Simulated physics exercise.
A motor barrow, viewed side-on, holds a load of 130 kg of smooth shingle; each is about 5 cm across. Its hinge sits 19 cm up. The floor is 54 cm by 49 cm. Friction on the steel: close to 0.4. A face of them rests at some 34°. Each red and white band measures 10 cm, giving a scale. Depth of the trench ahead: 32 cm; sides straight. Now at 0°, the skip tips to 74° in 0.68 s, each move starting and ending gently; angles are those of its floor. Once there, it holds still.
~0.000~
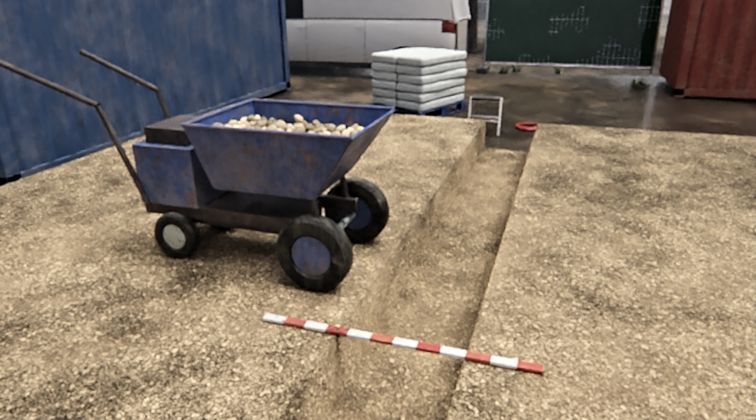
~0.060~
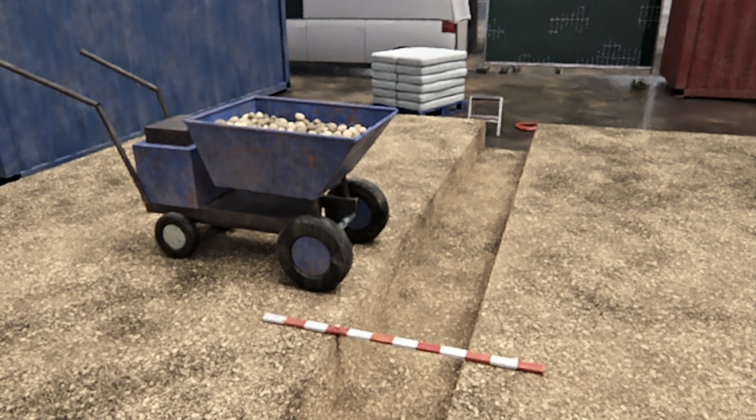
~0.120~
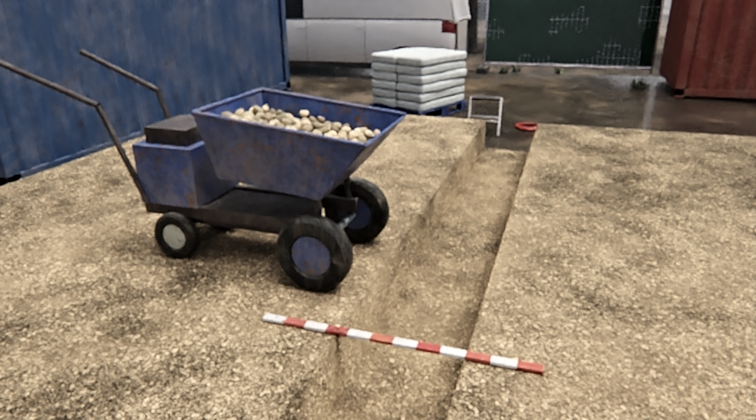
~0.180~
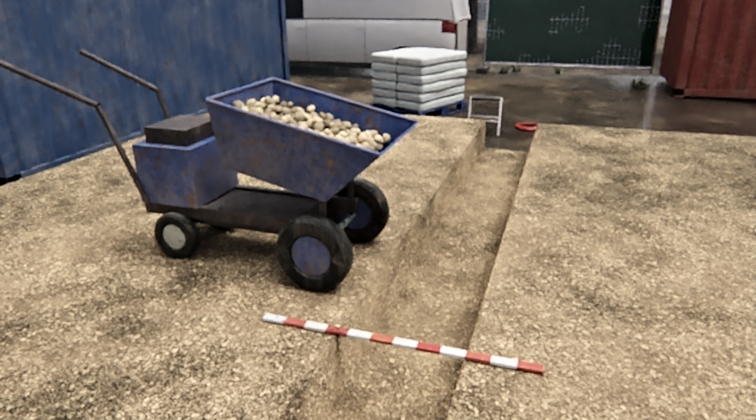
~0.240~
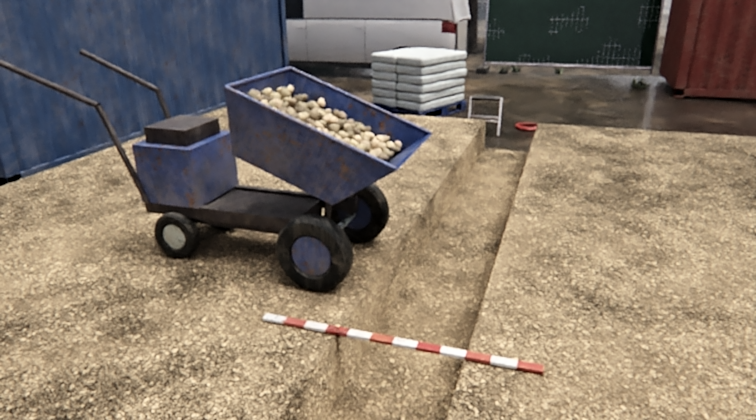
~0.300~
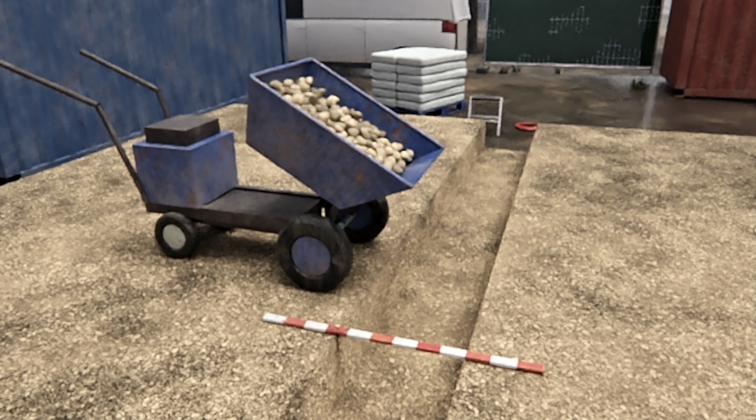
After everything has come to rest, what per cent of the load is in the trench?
I would say 42 percent.
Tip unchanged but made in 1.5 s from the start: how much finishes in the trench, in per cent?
Then some 55 per cent would.
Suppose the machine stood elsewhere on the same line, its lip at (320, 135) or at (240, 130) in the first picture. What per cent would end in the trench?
First place roughly 80%, second roughly 90%.
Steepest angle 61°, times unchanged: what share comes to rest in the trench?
About 30%.
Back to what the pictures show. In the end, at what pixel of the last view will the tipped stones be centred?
Look at roughly (514, 285).
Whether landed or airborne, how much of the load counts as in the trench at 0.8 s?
Roughly 15% by that time.
After 0.5 s the floor is at 62°; 100 % in the skip; the foremost stones are at (440, 226).
After 0.8 s the floor is at 74°; 63 % in the skip, 13 % in the trench, 24 % past the trench; the foremost stones are at (550, 304).
After 1.1 s the floor is at 74°; 15 % in the skip, 27 % in the trench, 58 % past the trench; the foremost stones are past the picture's edge.
After 3.1 s the floor is at 74°; 0 % in the skip, 42 % in the trench, 58 % past the trench; the foremost stones are past the picture's edge.
